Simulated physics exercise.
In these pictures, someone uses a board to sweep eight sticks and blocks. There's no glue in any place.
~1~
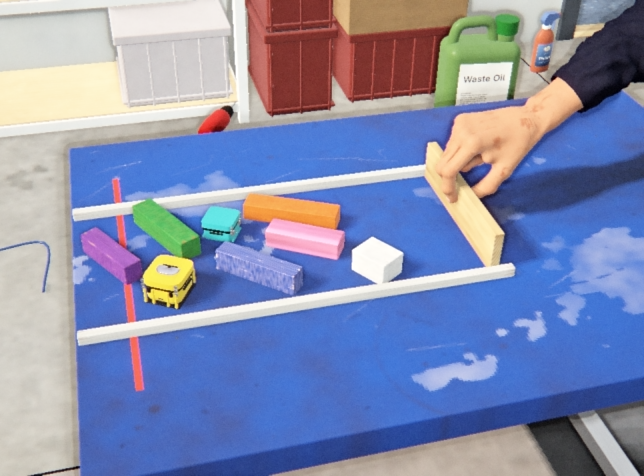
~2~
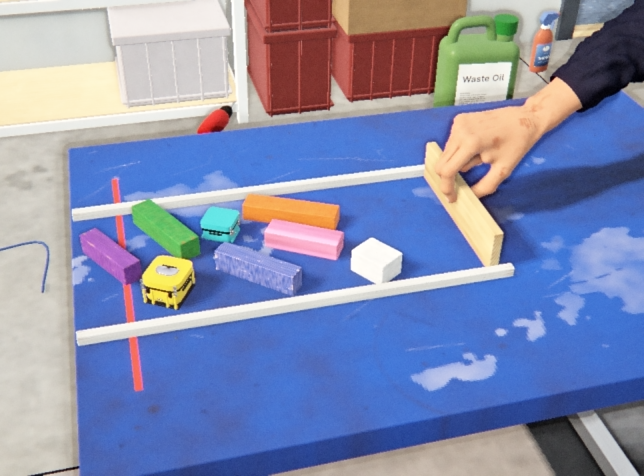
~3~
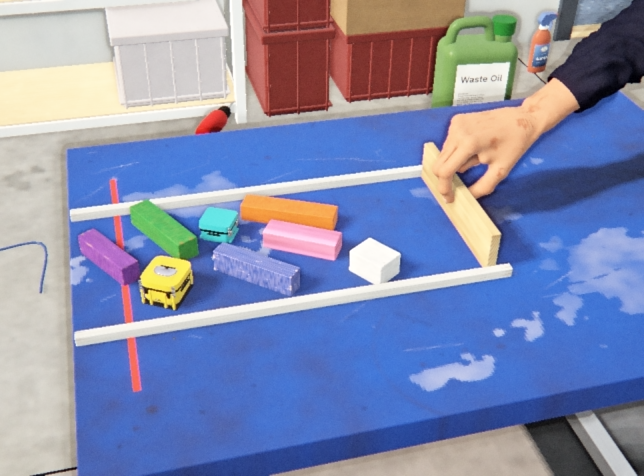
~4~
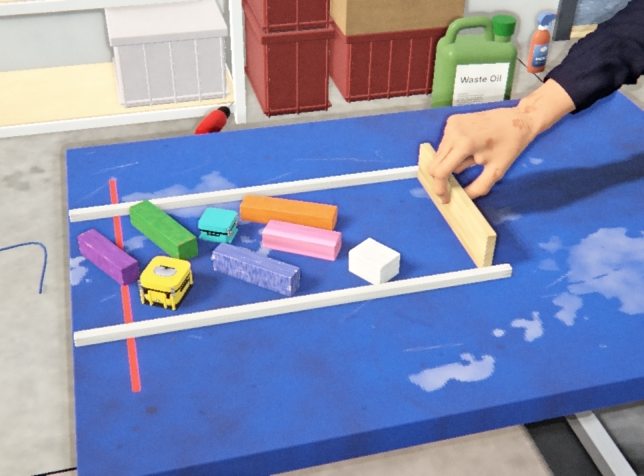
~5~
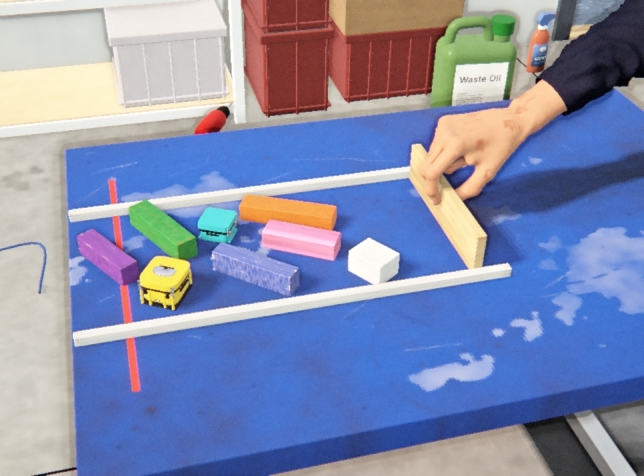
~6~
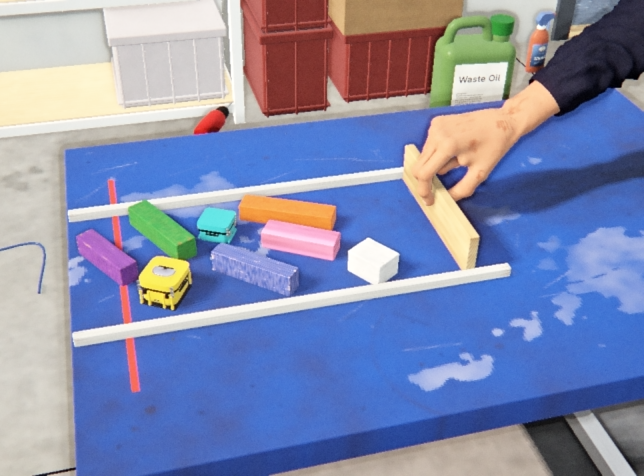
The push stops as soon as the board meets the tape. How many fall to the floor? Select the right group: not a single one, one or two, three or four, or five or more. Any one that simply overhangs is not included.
The right group is three or four.
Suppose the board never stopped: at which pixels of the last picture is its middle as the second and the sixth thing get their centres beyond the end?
(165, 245), later (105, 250).
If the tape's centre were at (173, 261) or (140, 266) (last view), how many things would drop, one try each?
That would be 0, then 4.
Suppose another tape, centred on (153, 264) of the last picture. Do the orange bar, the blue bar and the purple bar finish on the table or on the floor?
Taking each: The orange bar holds its spot, the blue bar holds its spot, the purple bar topples.
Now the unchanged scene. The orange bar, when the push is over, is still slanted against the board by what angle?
It sits some 35° out of line.
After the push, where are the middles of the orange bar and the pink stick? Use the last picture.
I'd put one at around (79, 237) and the other at around (85, 266).
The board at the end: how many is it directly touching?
The figure is 3.
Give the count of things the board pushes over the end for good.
Count = 4.
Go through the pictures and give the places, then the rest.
The first frame shows purple bar (111, 256); yellow case (169, 281); green bar (166, 229); board (461, 202); tape (125, 268).
The second frame shows yellow case (169, 282); turquoise case (221, 226).
The third frame shows green bar (163, 230); orange bar (289, 213).
The fourth frame shows purple bar (108, 257); white block (374, 262).
The fifth frame shows yellow case (166, 283); blue bar (255, 269).
The sixth frame shows purple bar (107, 257); yellow case (165, 283); green bar (162, 231); board (437, 205); tape (121, 269).
A little later, none off yet; purple bar at rest near (107, 257); yellow case at rest near (165, 283); green bar at rest near (162, 231).
Next, none off yet; purple bar at rest near (107, 257); yellow case shifted a little near (146, 288); green bar shifted a little near (119, 242).
When it is over, the number that fall off is three or four; down, turquoise case, green bar, yellow case and purple bar.
